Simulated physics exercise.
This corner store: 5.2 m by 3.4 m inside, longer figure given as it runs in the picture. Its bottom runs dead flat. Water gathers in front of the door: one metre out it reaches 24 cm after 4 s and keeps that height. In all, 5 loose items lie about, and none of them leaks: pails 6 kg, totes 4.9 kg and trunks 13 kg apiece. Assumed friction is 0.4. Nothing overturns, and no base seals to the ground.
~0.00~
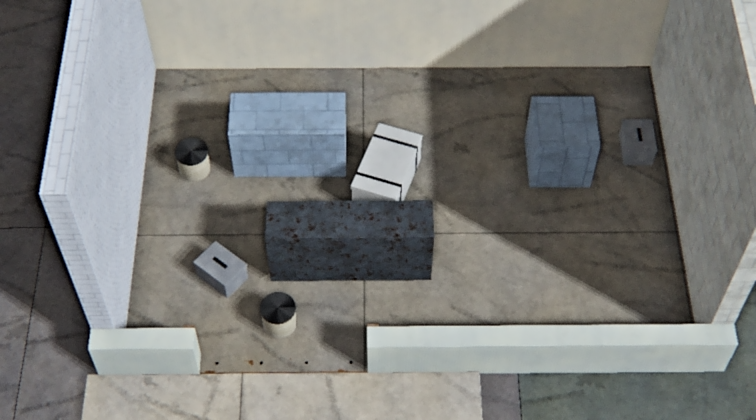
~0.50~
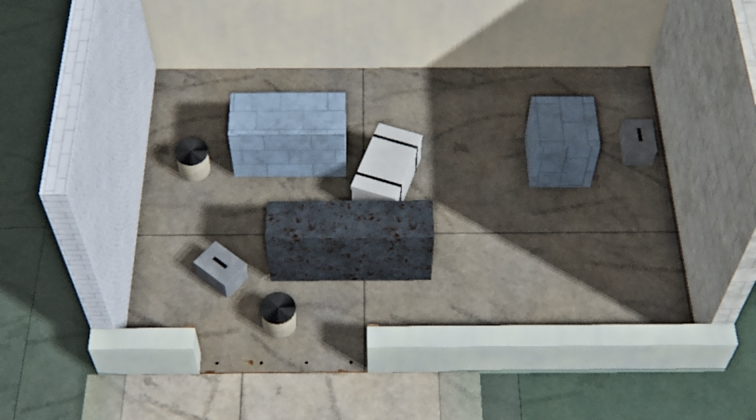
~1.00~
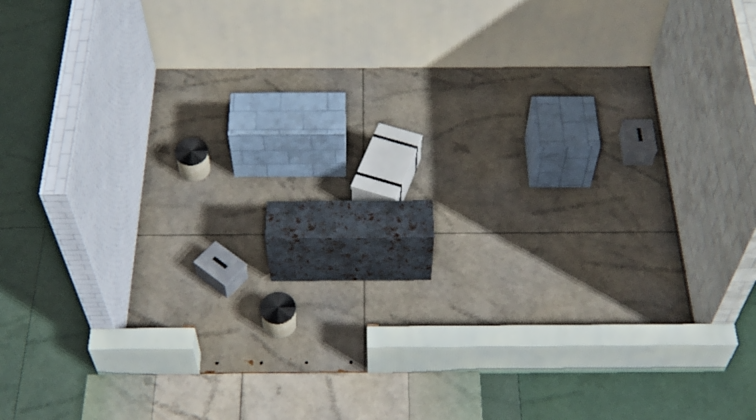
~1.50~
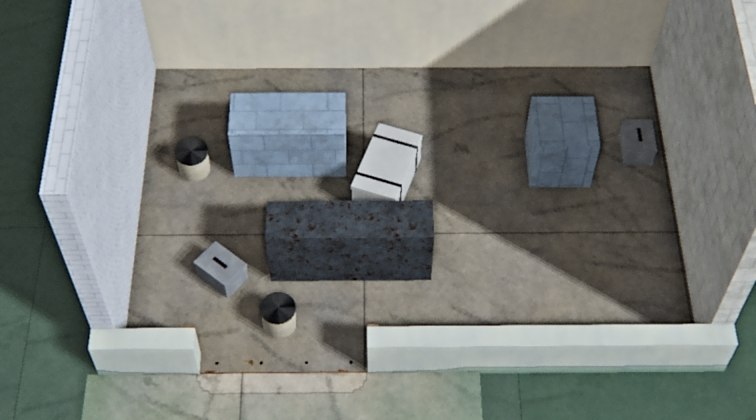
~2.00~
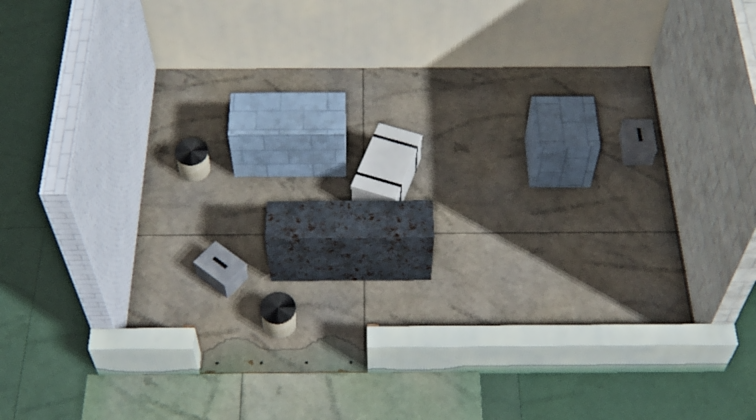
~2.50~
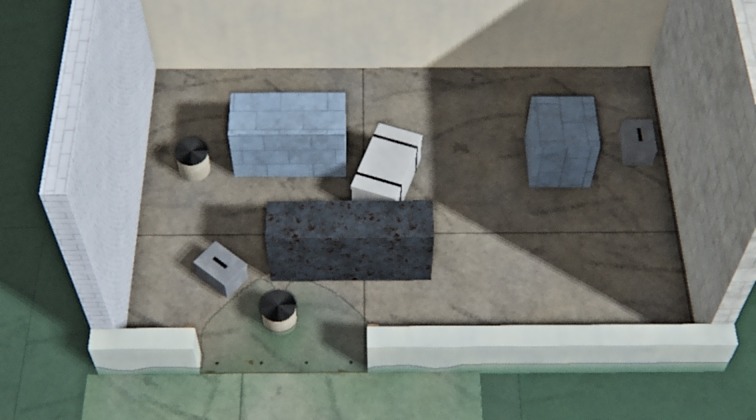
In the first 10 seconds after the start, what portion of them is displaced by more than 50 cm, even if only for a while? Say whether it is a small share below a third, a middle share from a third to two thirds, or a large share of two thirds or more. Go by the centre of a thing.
A large share, two thirds or more.
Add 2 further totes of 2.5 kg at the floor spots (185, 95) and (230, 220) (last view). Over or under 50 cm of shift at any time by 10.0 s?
In that order: Beyond the mark, beyond the mark.
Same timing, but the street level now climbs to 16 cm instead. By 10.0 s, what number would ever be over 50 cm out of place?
Then 4.
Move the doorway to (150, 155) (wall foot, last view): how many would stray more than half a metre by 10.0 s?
The count would be 5.
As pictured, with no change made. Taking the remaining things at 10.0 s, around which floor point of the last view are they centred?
Mean position approx. (511, 143).
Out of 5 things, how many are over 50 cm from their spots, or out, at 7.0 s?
Count: 3.
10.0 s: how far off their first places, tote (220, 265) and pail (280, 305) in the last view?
They sit 300 cm and 350 cm away, in the order given.
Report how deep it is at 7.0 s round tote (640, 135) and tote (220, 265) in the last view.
Depths: Near 3 cm, then near 18 cm.
After 3.5 s 0 of 5 are over 50 cm from their spots; 1 afloat.
After 4.5 s 2 of 5 are over 50 cm from their spots; 0 afloat.
After 7.0 s 3 of 5 are over 50 cm from their spots; 2 afloat.
After 10.0 s 5 of 5 are over 50 cm from their spots, and 5 have been at some point; 5 afloat.
